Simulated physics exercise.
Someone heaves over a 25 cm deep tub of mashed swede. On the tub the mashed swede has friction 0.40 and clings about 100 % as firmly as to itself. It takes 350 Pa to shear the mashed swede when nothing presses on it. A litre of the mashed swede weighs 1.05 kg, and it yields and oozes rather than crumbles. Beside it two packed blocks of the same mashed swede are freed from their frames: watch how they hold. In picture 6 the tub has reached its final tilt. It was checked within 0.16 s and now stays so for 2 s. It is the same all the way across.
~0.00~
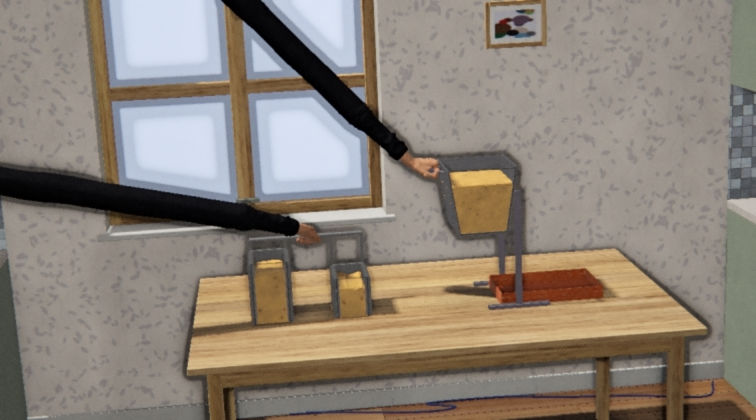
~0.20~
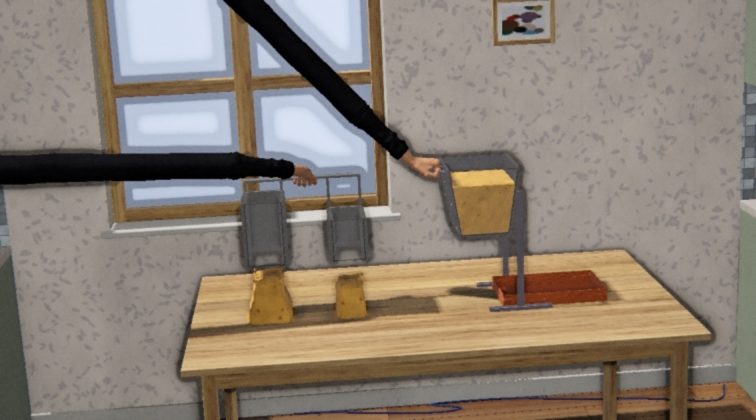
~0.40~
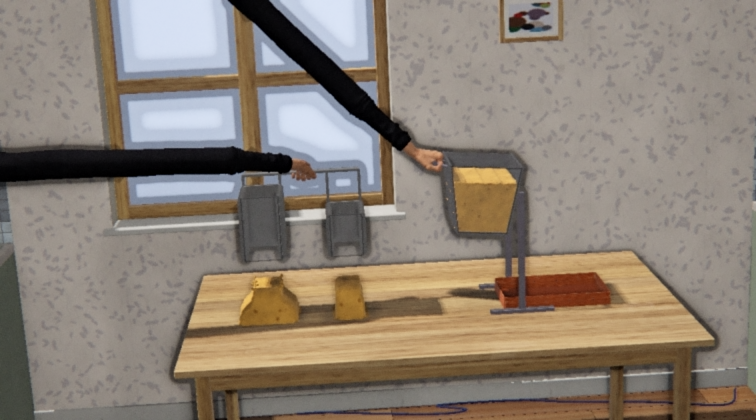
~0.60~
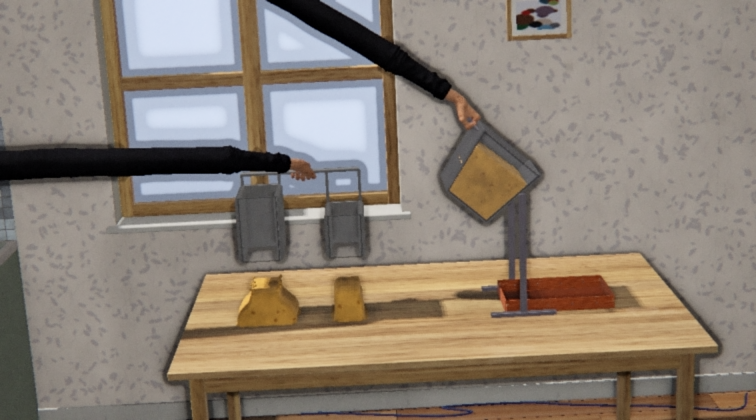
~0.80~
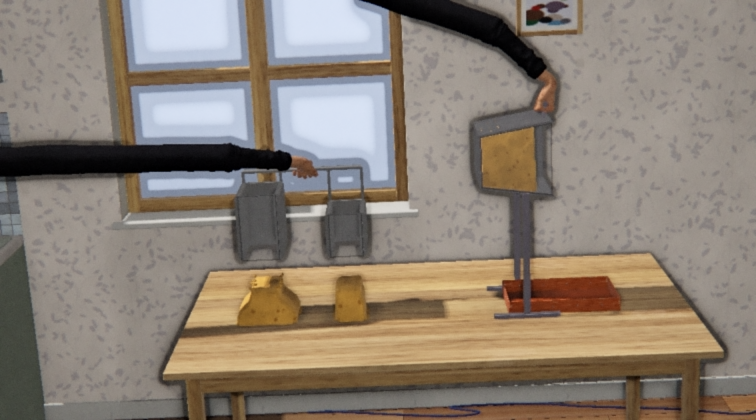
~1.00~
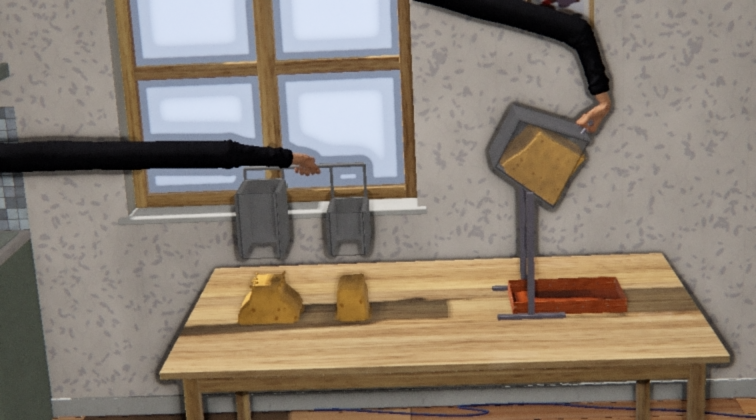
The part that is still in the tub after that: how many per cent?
Close to 0 per cent.
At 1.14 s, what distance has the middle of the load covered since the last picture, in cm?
Some 16 cm.
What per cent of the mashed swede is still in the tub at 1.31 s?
About 0 %.
By 1.14 s, the tub is at 118 degrees and holds 32 %.
By 1.31 s, the tub is at 118 degrees and holds 0 %.
By 1.48 s, the tub is at 118 degrees and holds 0 %.
By 1.65 s, the tub is at 118 degrees and holds 0 %.
By 3.00 s, at the end, the tub is at 118 degrees and holds 0 %.
